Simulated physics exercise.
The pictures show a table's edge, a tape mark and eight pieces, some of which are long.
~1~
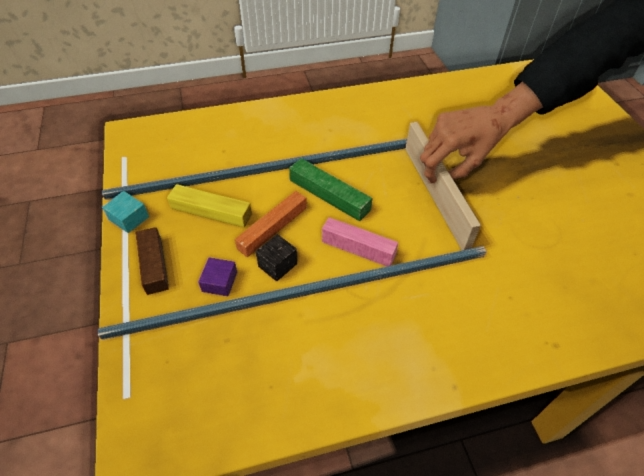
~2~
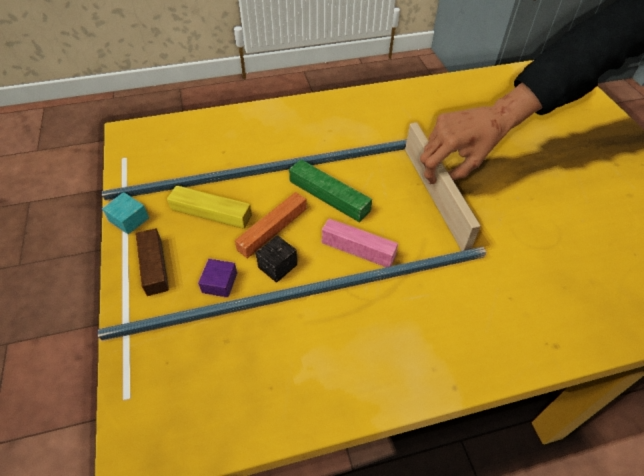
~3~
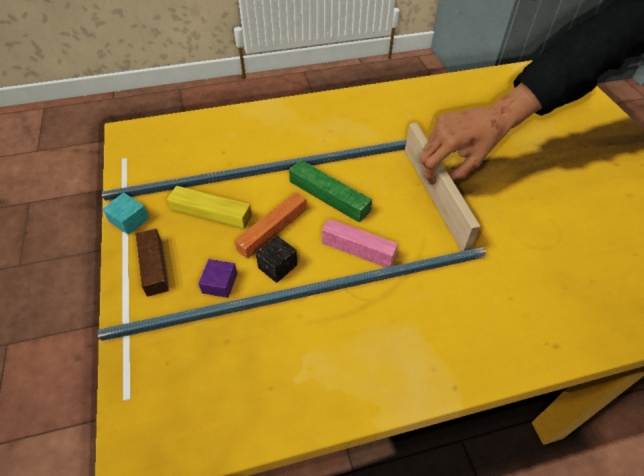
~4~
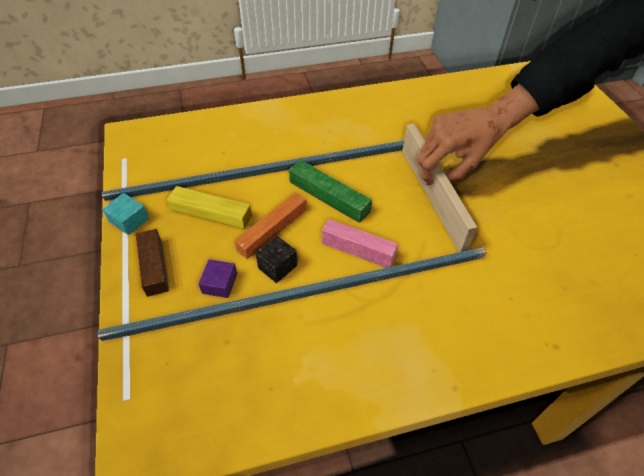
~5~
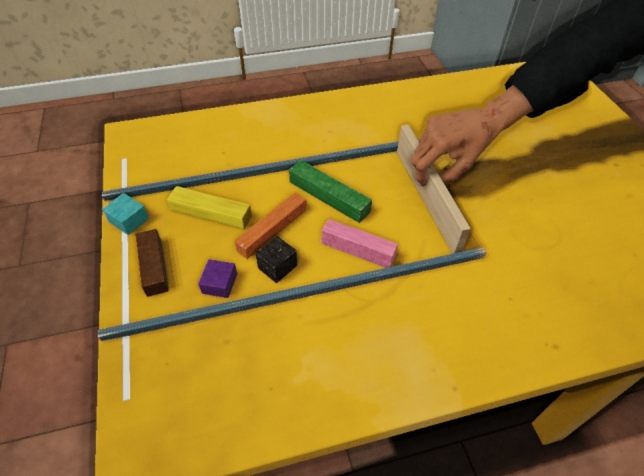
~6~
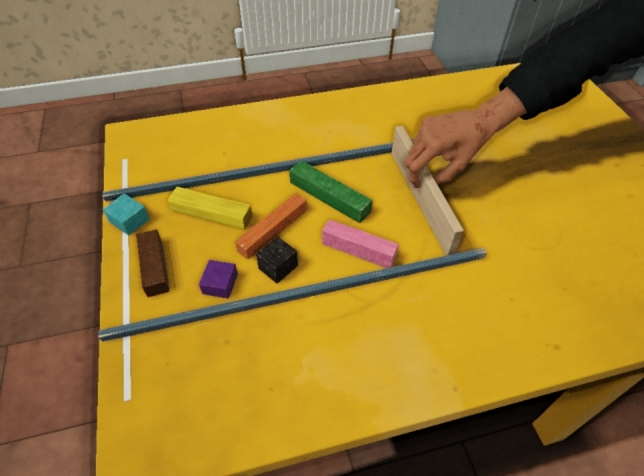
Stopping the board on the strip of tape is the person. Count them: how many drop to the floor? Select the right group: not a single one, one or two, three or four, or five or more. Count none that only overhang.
The right group is five or more.
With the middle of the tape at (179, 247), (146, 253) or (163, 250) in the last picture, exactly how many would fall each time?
1, 5, 4.
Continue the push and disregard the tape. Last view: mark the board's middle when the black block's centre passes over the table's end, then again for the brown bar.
The middle would be close to (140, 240) and then close to (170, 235).
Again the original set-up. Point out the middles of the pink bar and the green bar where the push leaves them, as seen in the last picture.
Pink bar at (100, 293), green bar at (112, 228).
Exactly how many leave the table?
Count of fallen: 6.
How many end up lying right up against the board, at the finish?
At rest, 2 are in contact.
A little later, none off yet; turquoise block at rest near (126, 214); brown bar at rest near (152, 262); purple block at rest near (219, 279).
Next, none off yet; turquoise block at rest near (126, 214); brown bar at rest near (152, 262); purple block shifted about its own width near (197, 294).
Later still, none off yet; turquoise block shifted about its own width near (103, 231); brown bar shifted a little near (112, 264); purple block shifted well along near (110, 313).
When it is over, the number that fall off is five or more; down, orange bar, black block, yellow stick, purple block, brown bar and turquoise block.
